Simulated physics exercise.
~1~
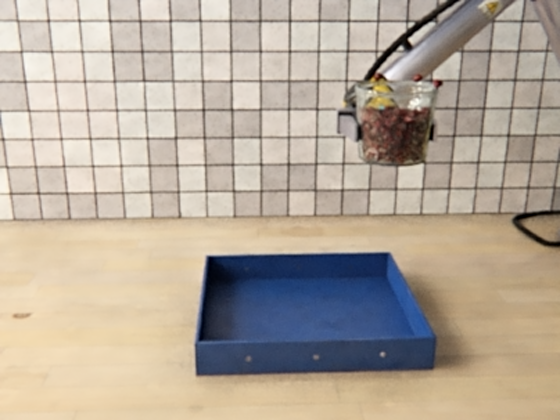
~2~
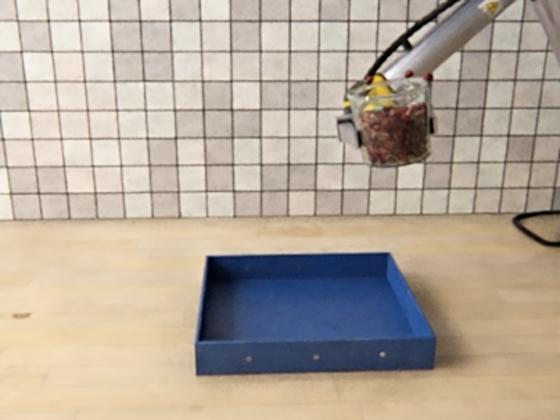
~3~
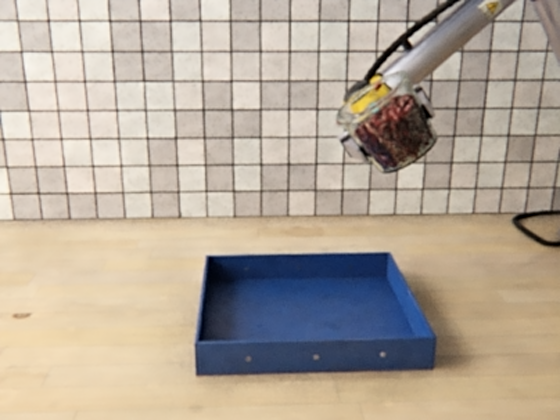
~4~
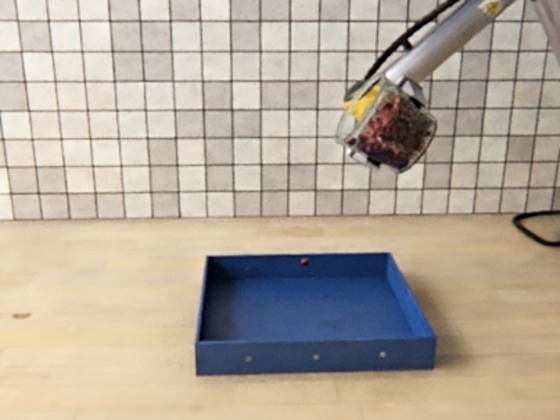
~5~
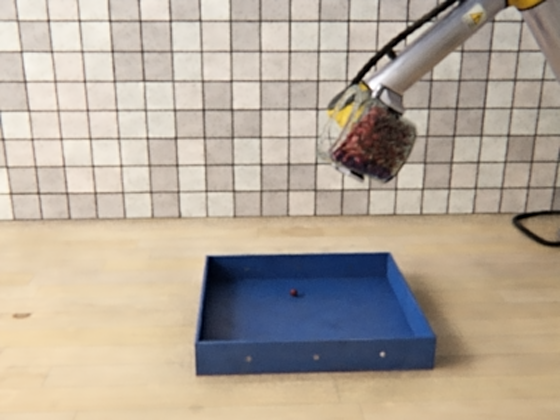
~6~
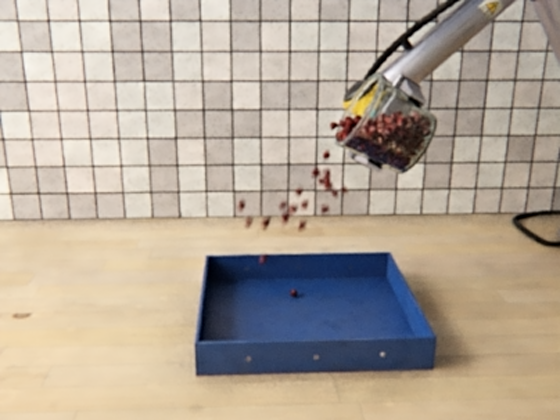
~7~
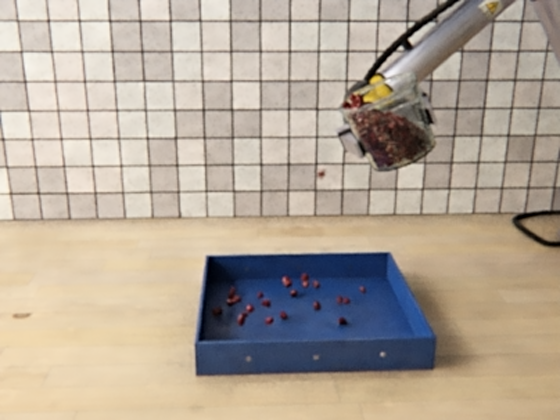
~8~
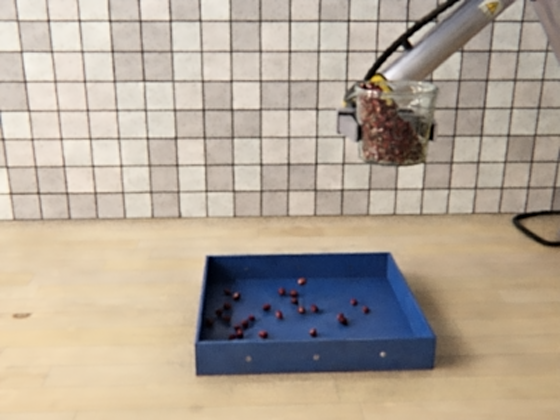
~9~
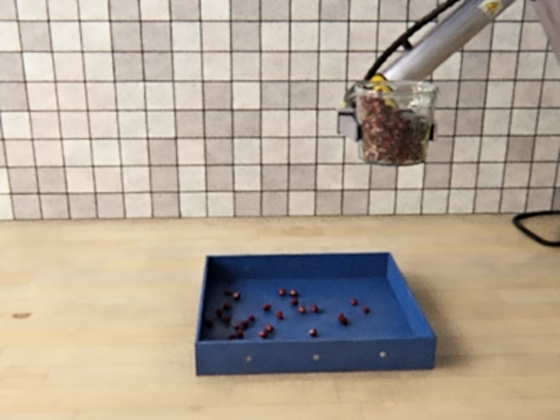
A robot arm holds a clear tumbler of dark reddish dried beans at the upper right, above a shallow blue tray on a pale wooden table, seen from a fixed view facing a tiled wall. The arm gradually tips the tumbler toward the left, and a single bean drops into the tray. It tilts further, shifting slightly left and down, then moves back up to the right as a small scatter of beans falls. The tumbler swings back upright, still holding most of its load. At the end it hangs still, with a sprinkling of beans resting across the tray.
